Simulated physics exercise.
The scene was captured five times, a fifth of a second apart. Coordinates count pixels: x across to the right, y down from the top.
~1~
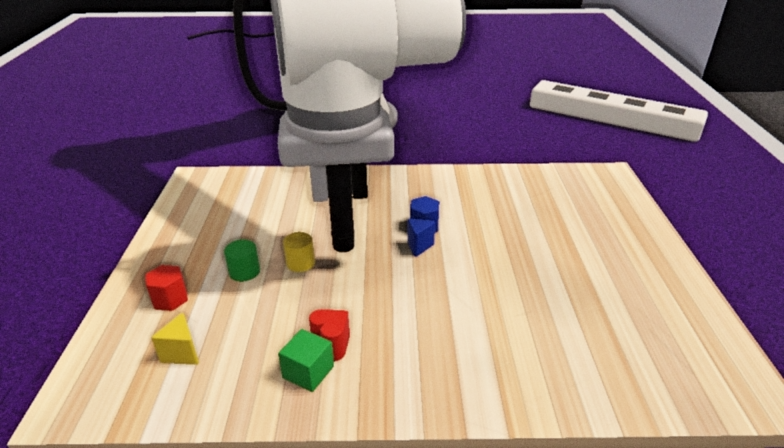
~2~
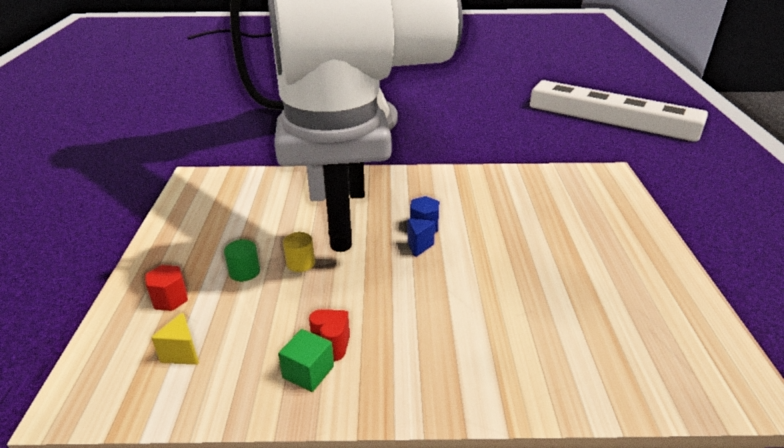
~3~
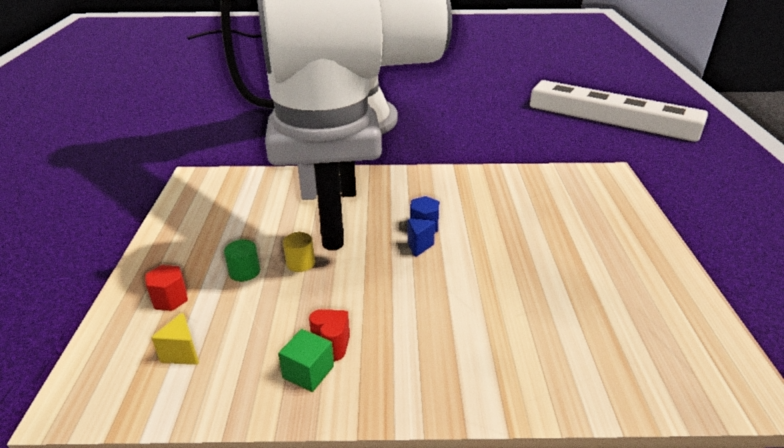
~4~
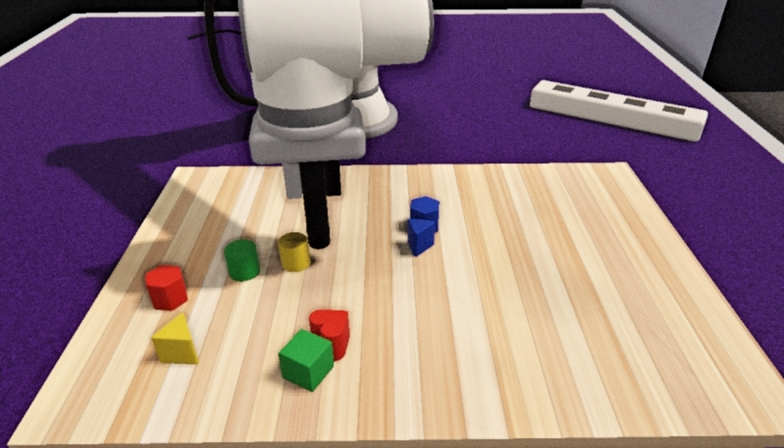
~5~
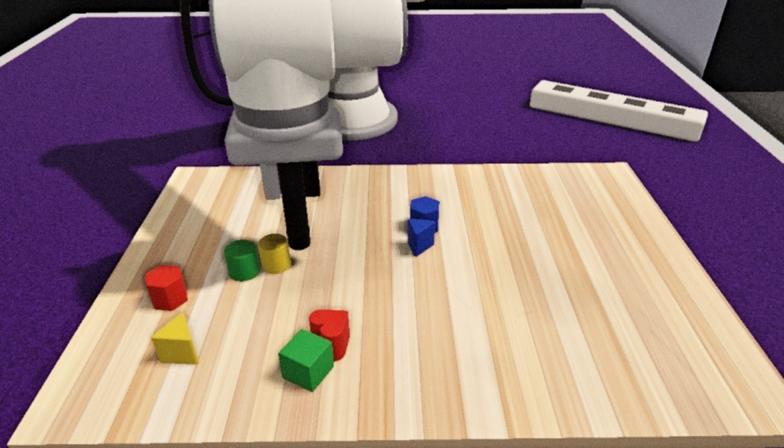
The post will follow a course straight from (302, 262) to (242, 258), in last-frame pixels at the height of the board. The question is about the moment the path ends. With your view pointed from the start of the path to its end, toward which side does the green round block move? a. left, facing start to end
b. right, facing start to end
The correct letter is a.
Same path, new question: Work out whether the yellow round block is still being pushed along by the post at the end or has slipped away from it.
The block sits ahead of the post.
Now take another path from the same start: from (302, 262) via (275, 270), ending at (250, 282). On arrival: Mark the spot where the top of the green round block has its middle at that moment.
My estimate: (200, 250).
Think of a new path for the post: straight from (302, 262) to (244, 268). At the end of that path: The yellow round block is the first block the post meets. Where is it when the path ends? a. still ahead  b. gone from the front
The answer is a.
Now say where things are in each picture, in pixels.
In the first frame, tip of the post (344, 247), middles of tops, red hexagonal block (163, 275), green round block (240, 248), yellow round block (298, 239).
In the second frame, post (341, 247), nothing pushed.
In the third frame, post (333, 245), nothing pushed.
In the fourth frame, post (320, 244), yellow round block (293, 240).
In the fifth frame, post (300, 245), red hexagonal block (163, 275), green round block (240, 248), yellow round block (273, 241).
The first path, step by step. Halfway along, post (269, 243); green round block (212, 253); yellow round block (241, 242).
At the end, post (238, 241); red hexagonal block (159, 278); green round block (191, 260); yellow round block (211, 243).
